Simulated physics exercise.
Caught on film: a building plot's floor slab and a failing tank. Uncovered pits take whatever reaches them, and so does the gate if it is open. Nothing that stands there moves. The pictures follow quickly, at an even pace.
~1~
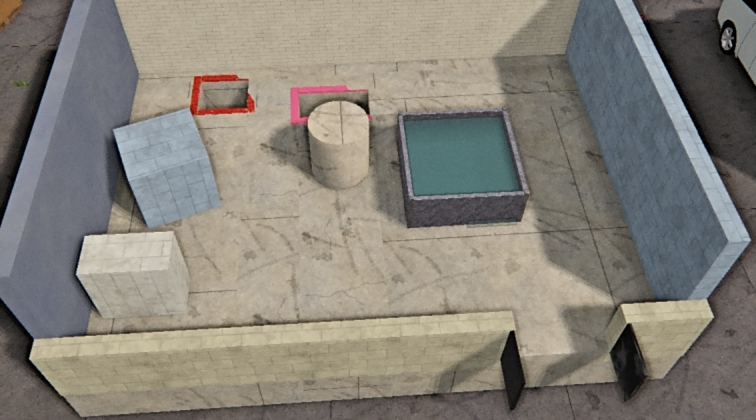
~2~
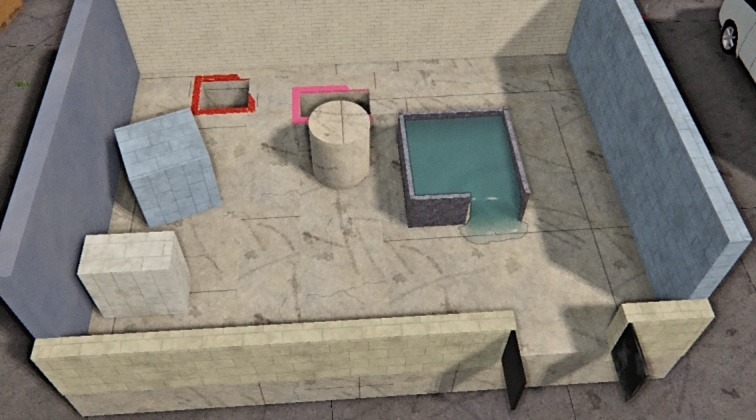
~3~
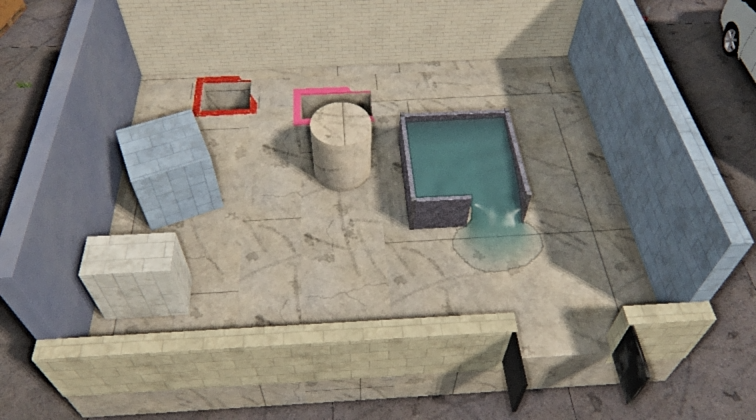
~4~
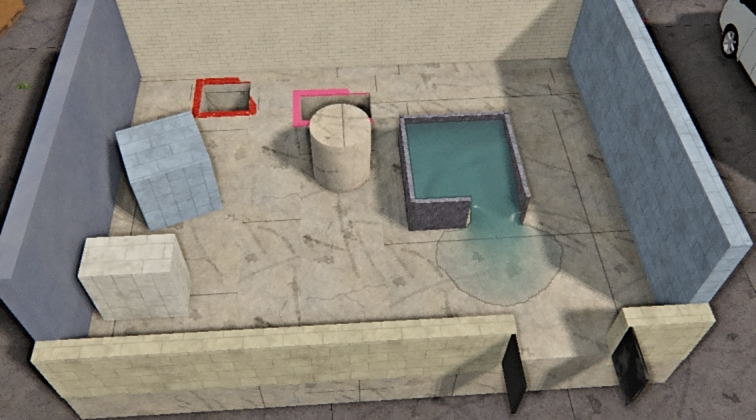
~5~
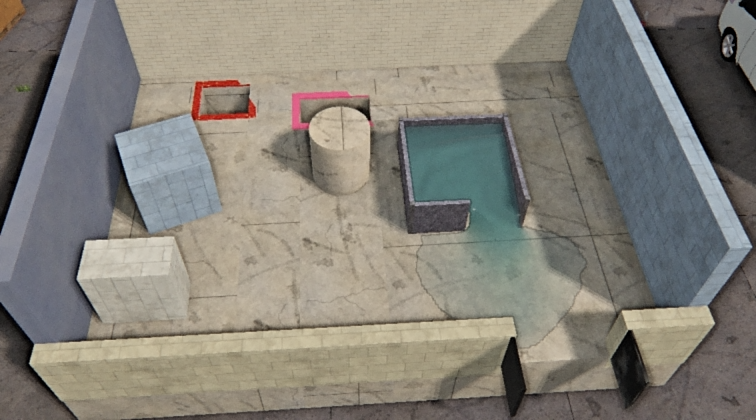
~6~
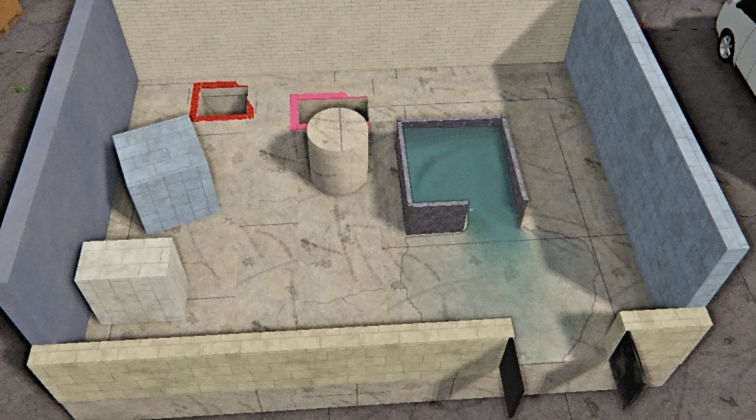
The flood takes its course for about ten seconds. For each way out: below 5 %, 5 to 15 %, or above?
The gate takes more than 15 %; the pink pit takes less than 5 %; the red pit takes less than 5 %.
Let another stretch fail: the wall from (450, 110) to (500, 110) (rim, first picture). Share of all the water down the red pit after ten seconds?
In per cent: Red 12.
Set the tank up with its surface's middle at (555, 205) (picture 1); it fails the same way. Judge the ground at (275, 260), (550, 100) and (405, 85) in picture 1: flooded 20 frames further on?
In that order: Not flooded, awash, free of water.
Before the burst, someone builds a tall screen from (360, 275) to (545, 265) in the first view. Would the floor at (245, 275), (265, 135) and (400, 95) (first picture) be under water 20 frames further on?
As listed: Under water, no water, no water.
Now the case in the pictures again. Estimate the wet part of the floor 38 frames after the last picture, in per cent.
Some 45 per cent.
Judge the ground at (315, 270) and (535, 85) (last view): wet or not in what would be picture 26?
In turn: Covered, free of water.
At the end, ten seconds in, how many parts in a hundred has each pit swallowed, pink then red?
Roughly 0 per cent, then 0 per cent.
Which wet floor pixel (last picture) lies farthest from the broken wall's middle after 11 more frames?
Near (228, 364).
A moment on, water covers 15 % of the floor; the gate 6 %, the pink pit 0 %, the red pit 0 %.
Next, water covers 20 % of the floor; the gate 15 %, the pink pit 0 %, the red pit 0 %.
Then, water covers 35 % of the floor; the gate 25 %, the pink pit 0 %, the red pit 0 %.
Later, water covers 45 % of the floor; the gate 38 %, the pink pit 0 %, the red pit 0 %.
In the end, water covers 50 % of the floor; the gate 47 %, the pink pit 0 %, the red pit 0 %.
